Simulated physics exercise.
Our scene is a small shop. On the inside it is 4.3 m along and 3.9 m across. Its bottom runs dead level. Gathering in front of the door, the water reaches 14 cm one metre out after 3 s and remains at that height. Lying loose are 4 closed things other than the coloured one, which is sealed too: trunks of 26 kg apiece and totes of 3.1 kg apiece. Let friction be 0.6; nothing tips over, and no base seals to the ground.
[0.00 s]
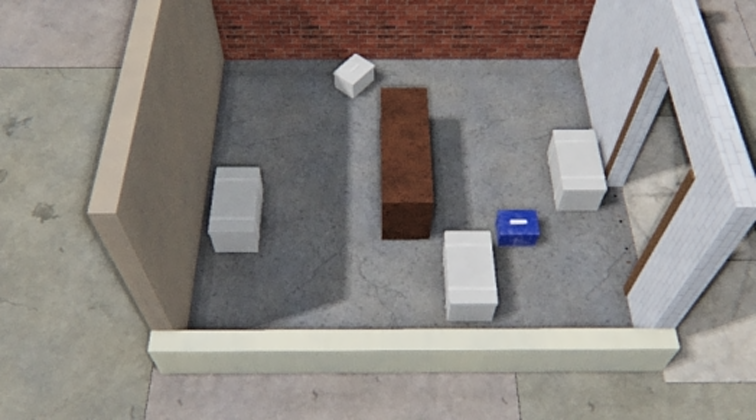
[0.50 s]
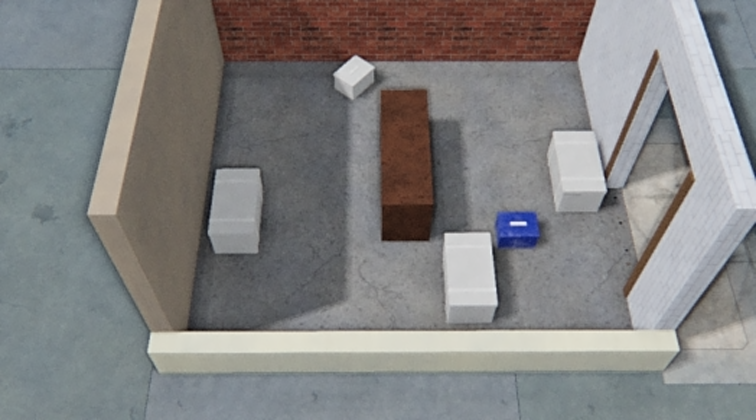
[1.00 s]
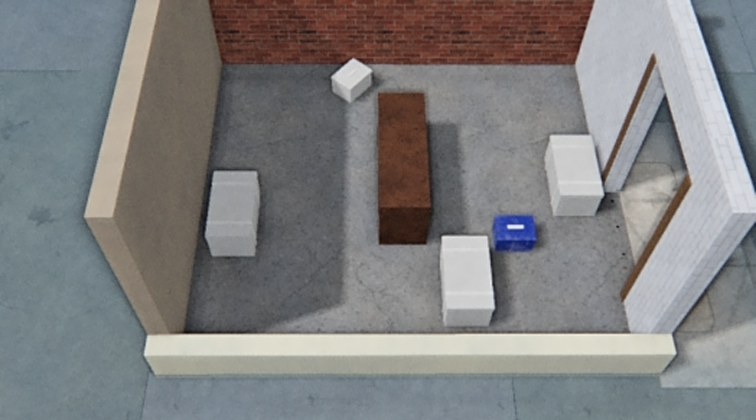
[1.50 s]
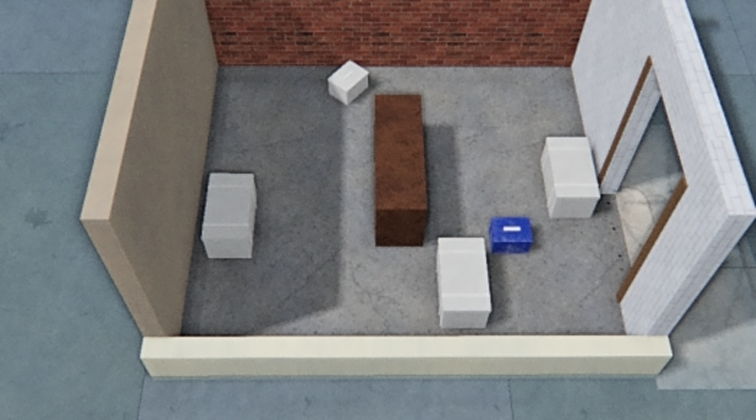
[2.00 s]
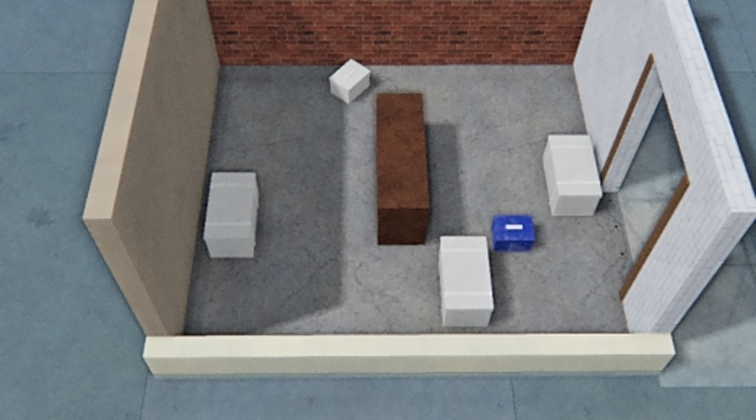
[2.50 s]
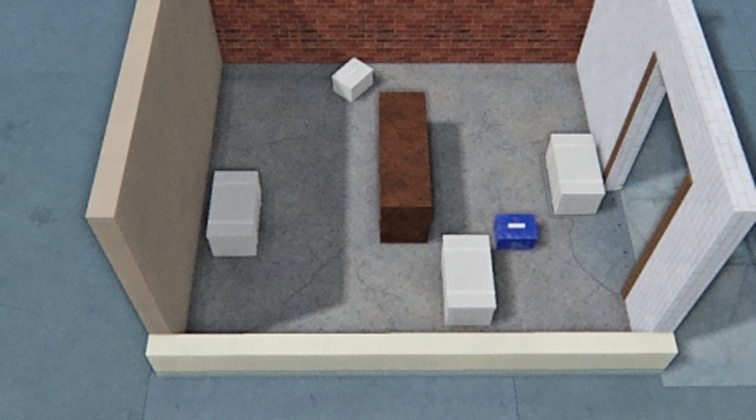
In a small open-topped shop with a doorway on the right, a blue tote, several pale boxes and a long brown block stay in place on the grey floor, while the view shifts slightly and the ground outside changes to blue-grey.
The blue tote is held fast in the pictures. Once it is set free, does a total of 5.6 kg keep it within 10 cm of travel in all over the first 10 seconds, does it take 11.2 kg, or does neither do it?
Neither does it.
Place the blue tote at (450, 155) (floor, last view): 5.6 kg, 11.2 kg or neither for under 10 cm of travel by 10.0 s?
The answer: You need the heavier weight.
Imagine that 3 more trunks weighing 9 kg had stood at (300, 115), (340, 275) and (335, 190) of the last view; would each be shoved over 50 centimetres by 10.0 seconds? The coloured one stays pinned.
One by one: Not far enough, not far enough and not far enough.
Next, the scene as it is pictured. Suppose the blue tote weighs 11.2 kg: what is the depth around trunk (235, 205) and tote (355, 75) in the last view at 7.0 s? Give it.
About 1 and 1 cm.
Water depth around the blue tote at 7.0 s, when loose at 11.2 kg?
Something like 6 centimetres.
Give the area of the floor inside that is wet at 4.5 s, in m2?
Some 4.5 m2.
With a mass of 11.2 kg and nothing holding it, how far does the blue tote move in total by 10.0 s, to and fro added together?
I'd say close to 30 cm in total.
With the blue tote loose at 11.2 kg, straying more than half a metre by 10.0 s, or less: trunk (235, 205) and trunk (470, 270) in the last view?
Object 1: Not surpassed, object 2: Surpassed.
After 3.5 s the blue tote would be 8 cm from its start with 5.6 kg and 0 cm from its start with 11.2 kg; 4 cm of water round it then.
After 4.5 s the blue tote would be 69 cm from its start with 5.6 kg and 7 cm from its start with 11.2 kg; 5 cm of water round it then.
After 7.0 s the blue tote would be 117 cm from its start with 5.6 kg and 21 cm from its start with 11.2 kg; 6 cm of water round it then.
After 10.0 s the blue tote would be 118 cm from its start with 5.6 kg and 24 cm from its start with 11.2 kg; 5 cm of water round it then.
